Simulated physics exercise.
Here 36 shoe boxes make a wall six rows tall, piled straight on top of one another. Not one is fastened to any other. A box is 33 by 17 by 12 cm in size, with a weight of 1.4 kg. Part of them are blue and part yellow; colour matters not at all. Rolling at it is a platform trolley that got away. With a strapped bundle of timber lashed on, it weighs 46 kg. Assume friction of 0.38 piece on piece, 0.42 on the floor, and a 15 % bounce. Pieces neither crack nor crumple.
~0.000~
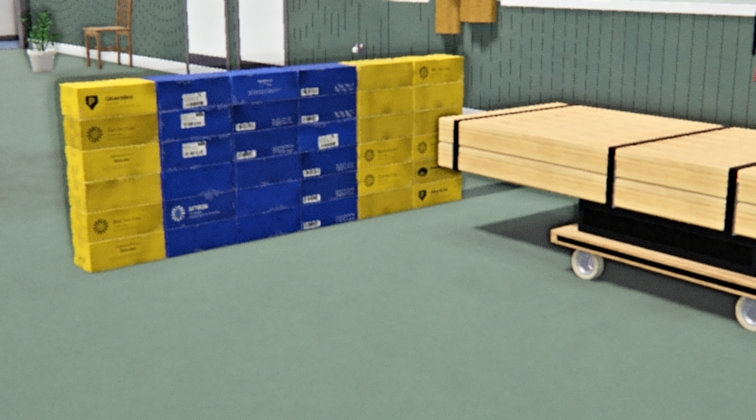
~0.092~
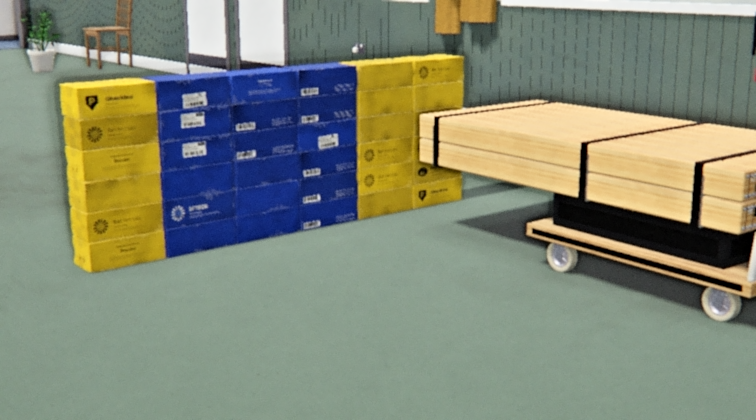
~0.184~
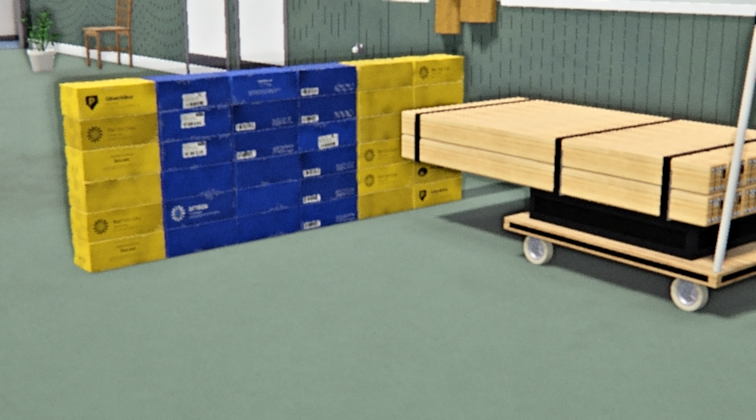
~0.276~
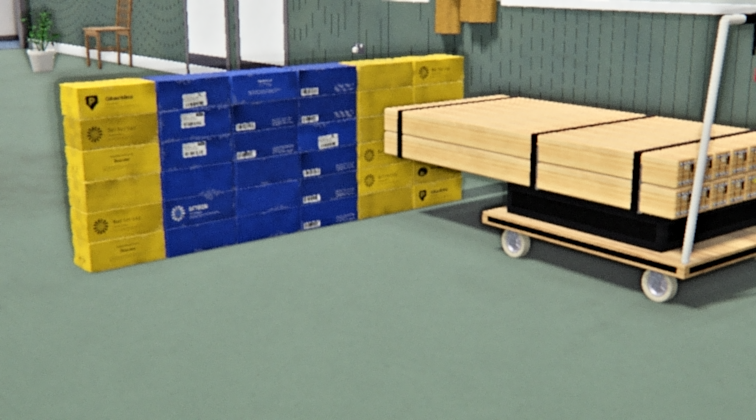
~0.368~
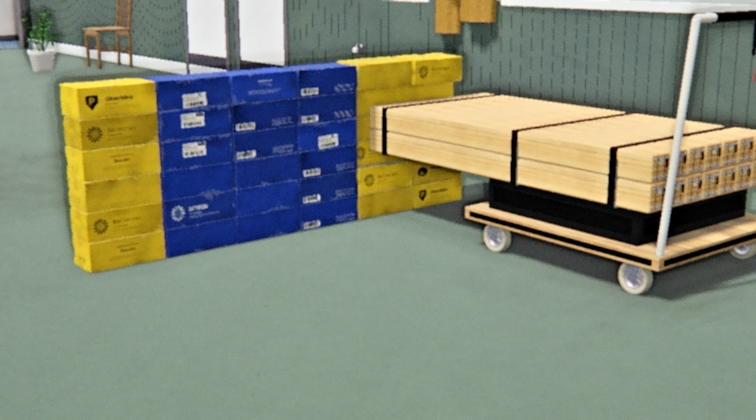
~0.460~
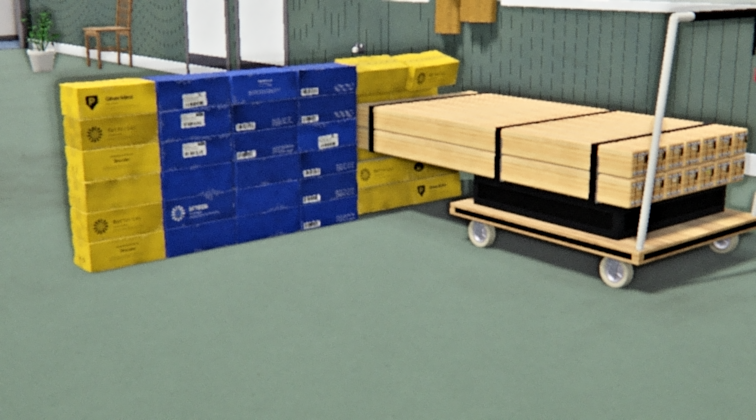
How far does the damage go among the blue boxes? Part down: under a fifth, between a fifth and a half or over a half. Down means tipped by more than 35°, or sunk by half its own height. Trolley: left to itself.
Down fraction: Short of a fifth.
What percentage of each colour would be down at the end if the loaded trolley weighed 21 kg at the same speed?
You'd get yellow at 60 and blue at 0 per cent down.
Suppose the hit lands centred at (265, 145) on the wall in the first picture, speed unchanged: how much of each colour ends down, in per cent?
For yellow it's 0 per cent, for blue 80 per cent.
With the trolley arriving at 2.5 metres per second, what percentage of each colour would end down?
Share down, in per cent: Yellow 60, blue 0.
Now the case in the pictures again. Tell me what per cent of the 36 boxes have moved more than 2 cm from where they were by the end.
The answer is 30 percent.
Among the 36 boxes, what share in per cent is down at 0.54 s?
0 %.
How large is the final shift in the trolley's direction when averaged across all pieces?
Roughly 25 cm.
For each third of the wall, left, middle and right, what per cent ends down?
0, 0 and 90 per cent, from left to right.
After 0.54 s, load 24 cm past the wall's line, still rolling; none of the 18 blue boxes down (0 of 36 in all colours); top blue box unmoved; top yellow box leaning 24°, 50 mm lower.
After 0.72 s, load 40 cm past the wall's line, still rolling; none of the 18 blue boxes down (10 of 36 in all colours); top blue box unmoved; top yellow box 8 cm lower.
After 1.06 s, load 69 cm past the wall's line, still rolling; none of the 18 blue boxes down (11 of 36 in all colours); top blue box unmoved; top yellow box 8 cm lower.
After 1.76 s, load 1.14 m past the wall's line, still rolling; none of the 18 blue boxes down (11 of 36 in all colours); top blue box unmoved; top yellow box 8 cm lower.
At rest (3.1 s), load 1.17 m past the wall's line, stopped; none of the 18 blue boxes down (11 of 36 in all colours); top blue box unmoved; top yellow box 8 cm lower. That is 0 per cent. As the last picture would show them, middles, top blue box near (255, 85), top yellow box near (245, 78).
